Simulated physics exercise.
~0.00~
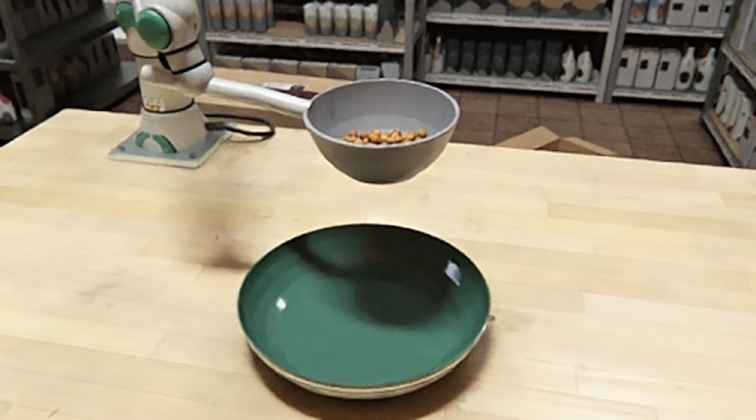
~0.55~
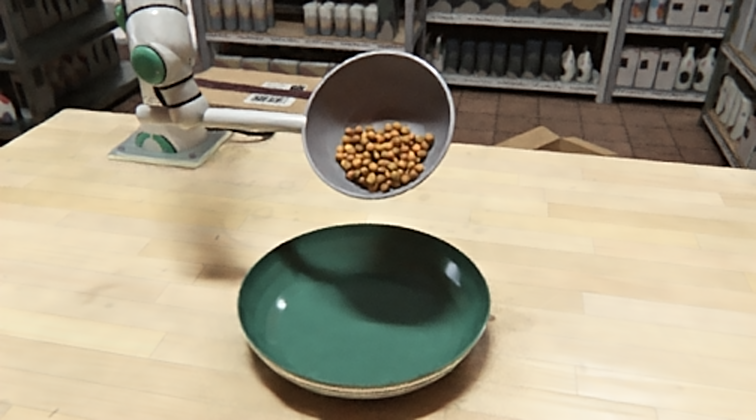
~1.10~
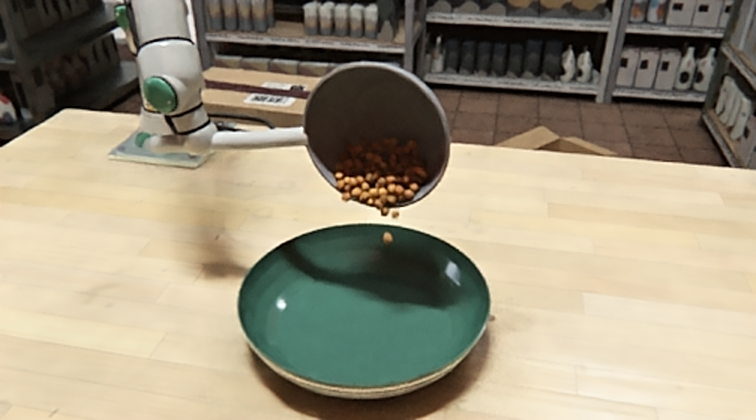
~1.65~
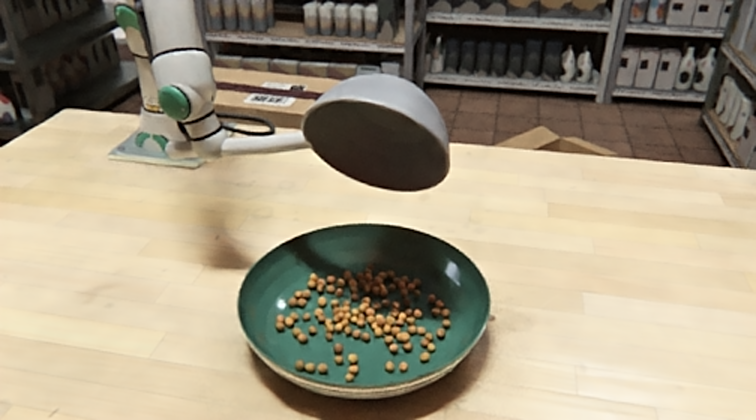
In a storeroom lined with shelves of containers, a pale wooden tabletop is seen from slightly above and in front. A wide green pan sits empty on it, while a white robot arm with green joints at the upper left holds a gray, bowl-shaped ladle of brown roasted chickpeas above the pan. The arm tips the ladle toward the viewer, revealing the chickpeas gathered inside. As it tilts further, they crowd at the lower rim and begin to drop. The ladle finally turns upside down, and the chickpeas lie scattered across the pan's bottom.
